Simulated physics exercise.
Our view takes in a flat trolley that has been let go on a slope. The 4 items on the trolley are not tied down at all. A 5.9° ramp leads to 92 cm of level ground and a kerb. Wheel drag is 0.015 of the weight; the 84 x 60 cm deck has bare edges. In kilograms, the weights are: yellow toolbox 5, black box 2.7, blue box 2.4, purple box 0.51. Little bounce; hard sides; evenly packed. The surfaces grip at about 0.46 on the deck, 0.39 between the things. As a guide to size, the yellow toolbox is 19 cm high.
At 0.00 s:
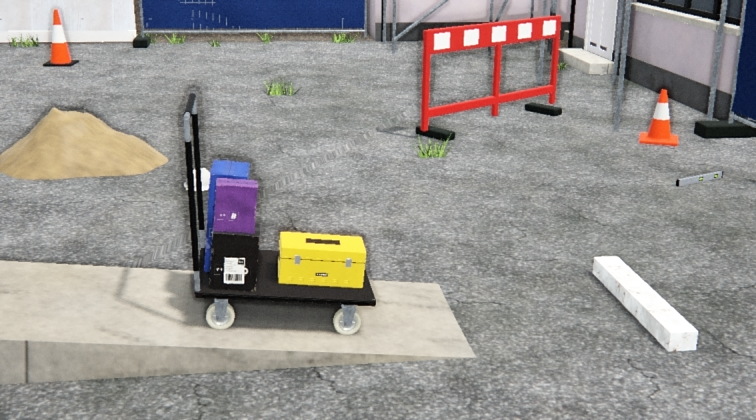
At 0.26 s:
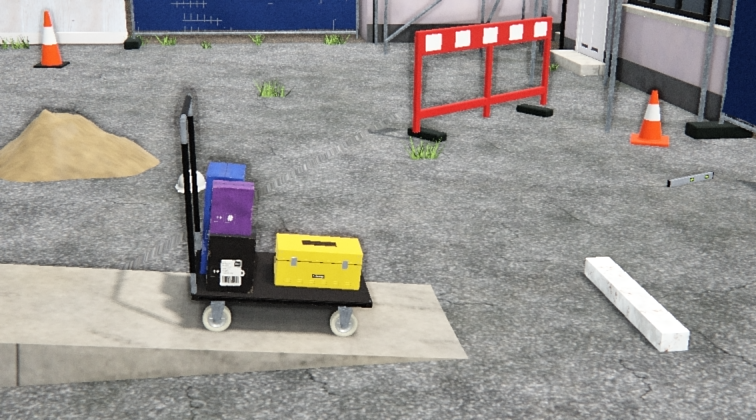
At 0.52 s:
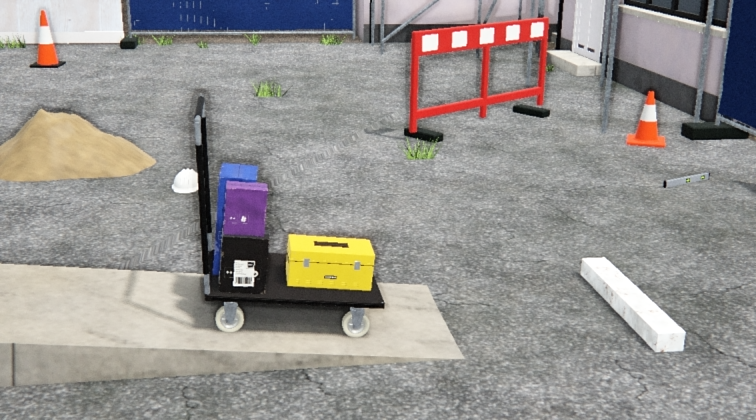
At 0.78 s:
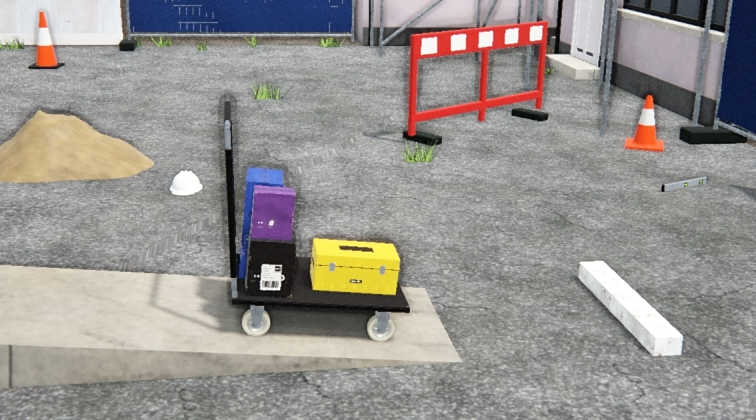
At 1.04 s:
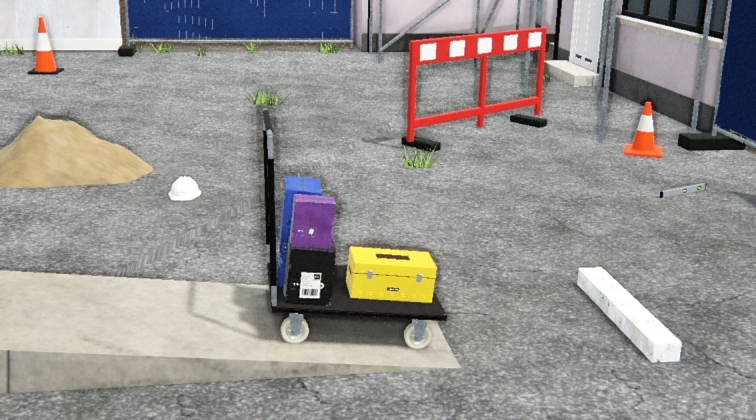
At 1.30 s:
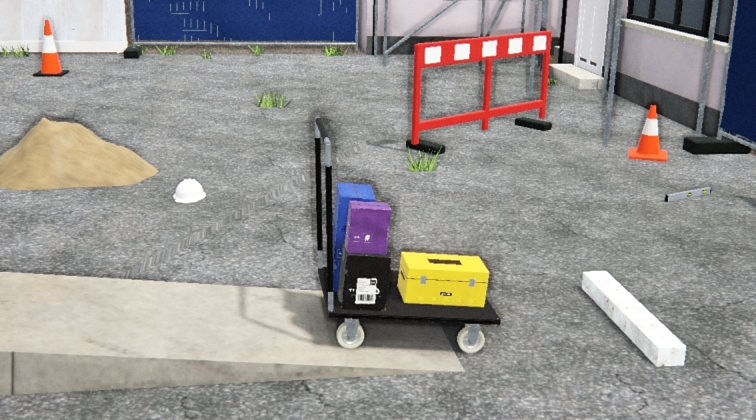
We see a flat trolley carrying a yellow toolbox and blue, purple and black boxes roll slowly rightward down a pale ramp, gathering speed toward the ramp's lower edge, while the load keeps its place on the deck.
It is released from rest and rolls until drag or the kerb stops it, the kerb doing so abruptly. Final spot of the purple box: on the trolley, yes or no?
Yes.
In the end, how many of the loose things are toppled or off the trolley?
Total count: 1.
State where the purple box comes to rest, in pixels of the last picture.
At roughly (555, 232).
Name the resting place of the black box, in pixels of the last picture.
(543, 279).
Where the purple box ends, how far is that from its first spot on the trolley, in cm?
Net shift near 16 cm.
By 1.70 s, 31 cm left to run.
By 2.10 s, trolley at the kerb; purple box 10 cm from its spot near (542, 232); blue box rocked 7° off its seat; black box 9 cm from its spot.
By 2.30 s, trolley at the kerb; purple box 17 cm from its spot near (555, 233); blue box rocked 28° off its seat; yellow toolbox 13 cm from its spot.
When it is over (3.0 s), lying over on the trolley, blue box; not toppled but over 10 cm from the start, yellow toolbox, black box and purple box. End places, in pixels of the last picture, purple box near (555, 233).
